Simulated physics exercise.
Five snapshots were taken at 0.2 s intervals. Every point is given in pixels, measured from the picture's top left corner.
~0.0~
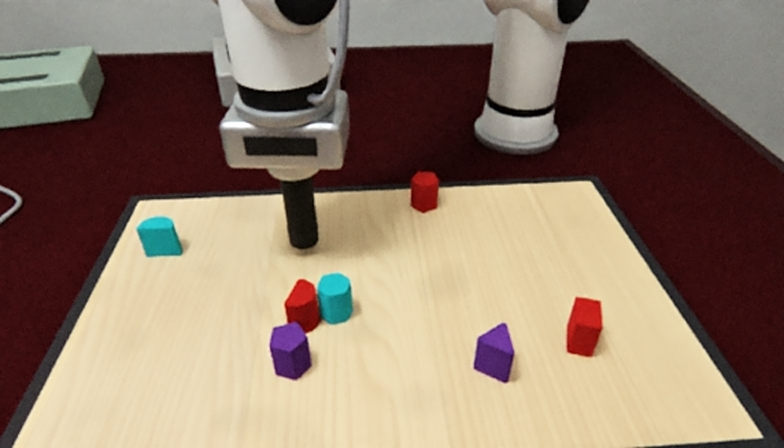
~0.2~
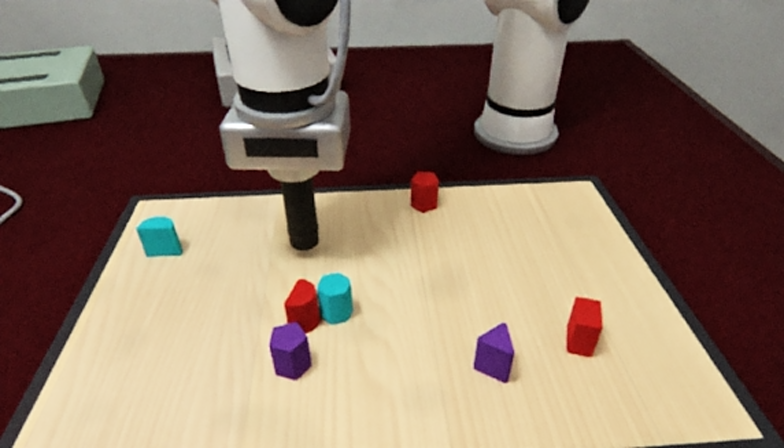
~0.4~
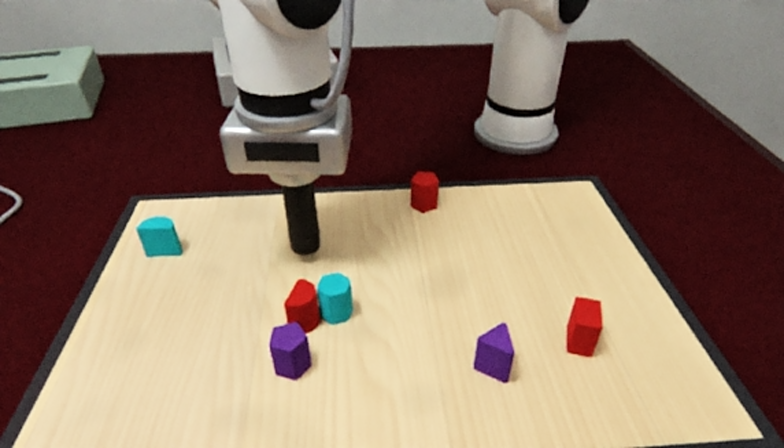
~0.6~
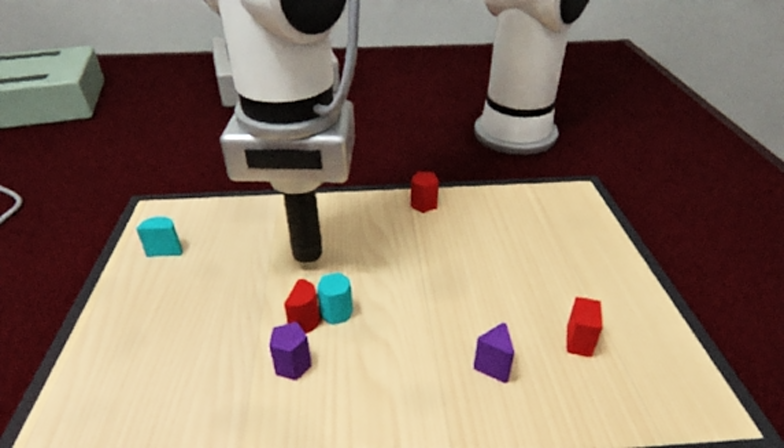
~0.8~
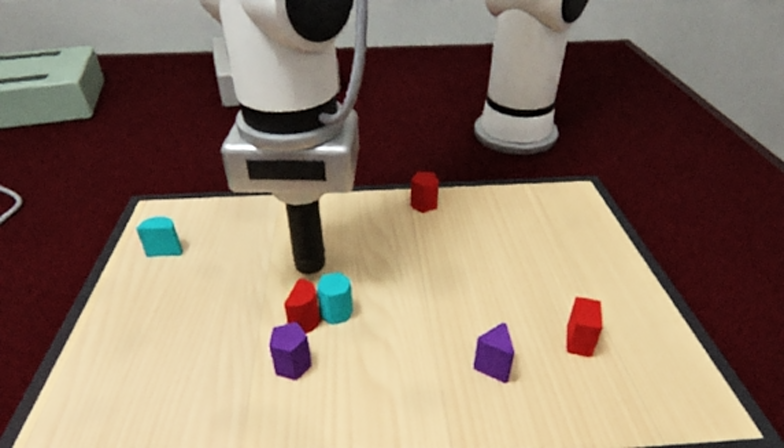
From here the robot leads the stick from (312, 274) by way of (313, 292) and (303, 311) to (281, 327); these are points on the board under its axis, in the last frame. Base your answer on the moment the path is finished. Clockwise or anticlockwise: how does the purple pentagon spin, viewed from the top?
It goes round the way clock hands do.
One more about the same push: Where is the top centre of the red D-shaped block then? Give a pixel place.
The point I'd pick in the picture is (292, 319).
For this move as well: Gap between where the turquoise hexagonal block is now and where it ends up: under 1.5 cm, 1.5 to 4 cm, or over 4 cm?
The turquoise hexagonal block ends up very close, under 1.5 cm away.
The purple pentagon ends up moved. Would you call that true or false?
Answer: True.
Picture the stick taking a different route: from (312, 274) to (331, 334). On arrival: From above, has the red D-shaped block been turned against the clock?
No, that is not how it ends up.
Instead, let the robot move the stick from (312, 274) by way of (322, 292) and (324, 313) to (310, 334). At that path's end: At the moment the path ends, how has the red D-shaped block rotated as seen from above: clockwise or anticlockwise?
Clockwise.
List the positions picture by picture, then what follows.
Lower end of the stick at (304, 241), tops of blocks, purple pentagon at (287, 336), red D-shaped block at (301, 293), turquoise hexagonal block at (334, 283), in the first picture.
Stick at (305, 242), blocks as before, in the second picture.
Stick at (306, 247), blocks as before, in the third picture.
Stick at (308, 254), blocks as before, in the fourth picture.
Stick at (310, 265), purple pentagon at (287, 336), red D-shaped block at (301, 293), turquoise hexagonal block at (334, 283), in the fifth picture.
The first path, step by step. Halfway along, stick at (309, 293); red D-shaped block at (300, 300).
At the end, stick at (279, 317); purple pentagon at (289, 347), turned 30° clockwise; red D-shaped block at (292, 319), turned 70° anticlockwise; turquoise hexagonal block not moved.
